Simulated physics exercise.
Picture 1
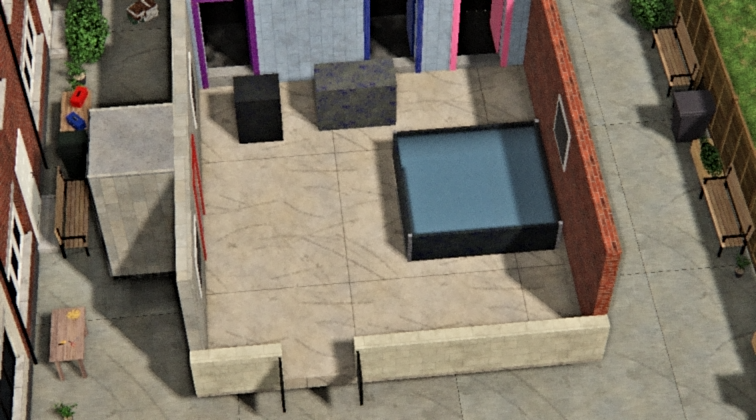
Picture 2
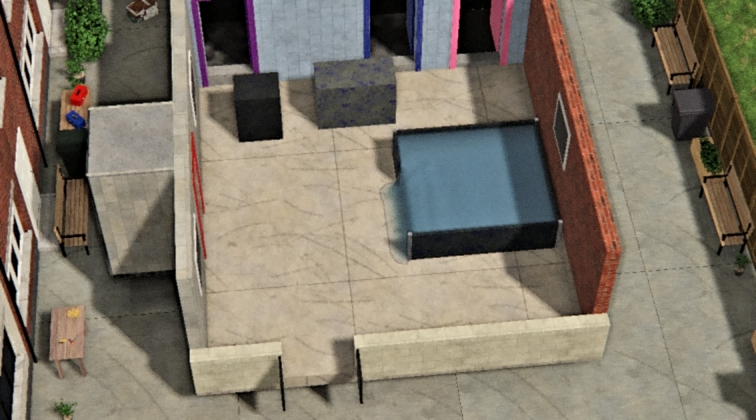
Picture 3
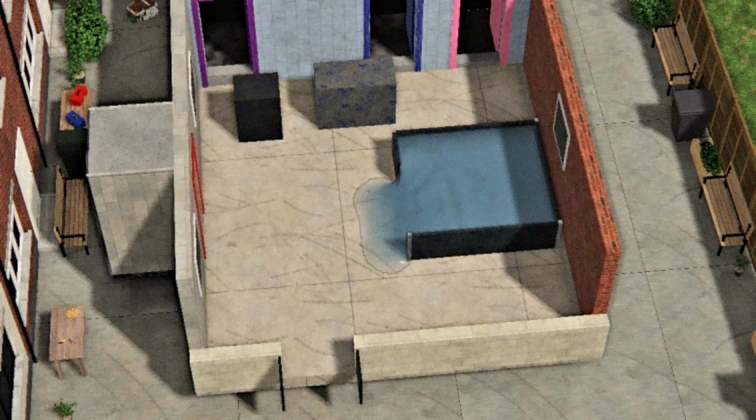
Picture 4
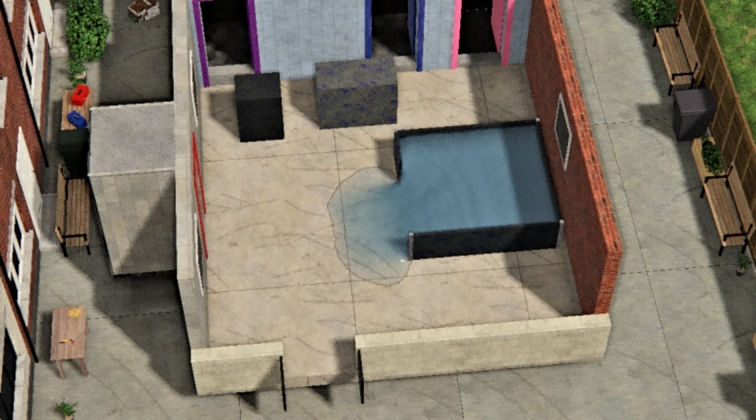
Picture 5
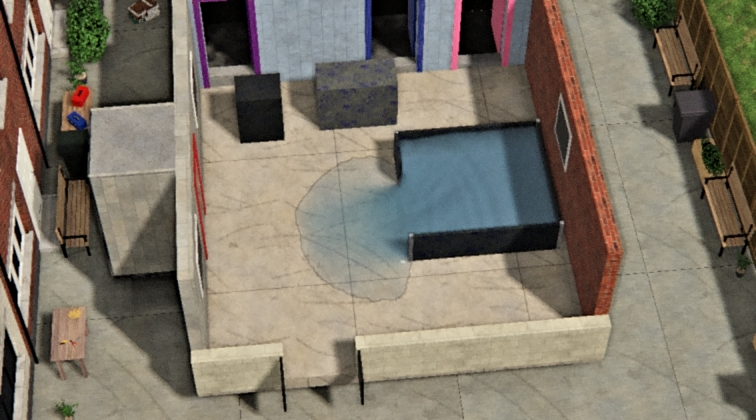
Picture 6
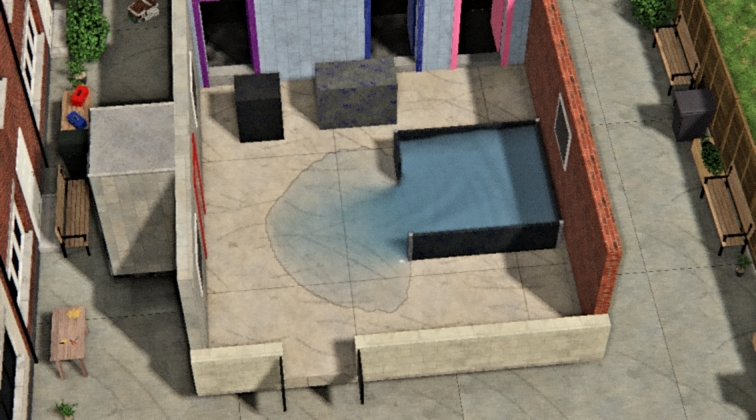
In this clip, a dark-sided tank of blue water stands in a walled yard before coloured open doorways; its left side gives way, and water pours out leftward, spreading across the paved floor in a widening, rounded sheet.
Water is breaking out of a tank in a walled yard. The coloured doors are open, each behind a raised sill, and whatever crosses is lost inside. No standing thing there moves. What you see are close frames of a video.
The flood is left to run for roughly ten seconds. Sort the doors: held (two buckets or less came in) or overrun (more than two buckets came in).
Sorted: Blue door held, pink door held, purple door held, red door overrun.
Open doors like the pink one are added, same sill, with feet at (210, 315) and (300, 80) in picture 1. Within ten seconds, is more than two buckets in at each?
One after the other: Takes more, keeps below it.
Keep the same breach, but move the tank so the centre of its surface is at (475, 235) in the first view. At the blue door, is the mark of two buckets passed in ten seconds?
Briefly, the blue door remains below.
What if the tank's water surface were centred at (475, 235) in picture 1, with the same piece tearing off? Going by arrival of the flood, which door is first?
The one in red.
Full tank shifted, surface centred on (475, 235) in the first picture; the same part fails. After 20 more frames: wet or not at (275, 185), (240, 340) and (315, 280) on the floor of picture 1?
Going through them in that order: Waterlogged, waterlogged and waterlogged.
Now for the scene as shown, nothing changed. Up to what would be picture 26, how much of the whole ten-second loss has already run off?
That comes to 40 per cent, as I work it out.
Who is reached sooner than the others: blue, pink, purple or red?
Clearly the red one.
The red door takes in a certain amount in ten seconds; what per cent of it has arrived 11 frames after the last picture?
About 20 per cent.
A moment on, water covers 40 % of the floor; the blue door not reached, the pink door not reached, the purple door not reached, the red door over two buckets in.
Next, water covers 50 % of the floor; the blue door not reached, the pink door not reached, the purple door not reached, the red door far over two buckets in.
Then, water covers 50 % of the floor; the blue door not reached, the pink door not reached, the purple door wet at the sill, nothing in, the red door far over two buckets in.
Later, water covers 80 % of the floor; the blue door wet at the sill, nothing in, the pink door wet at the sill, nothing in, the purple door wet at the sill, nothing in, the red door far over two buckets in.
In the end, water covers 100 % of the floor; the blue door wet at the sill, nothing in, the pink door wet at the sill, nothing in, the purple door wet at the sill, nothing in, the red door far over two buckets in.
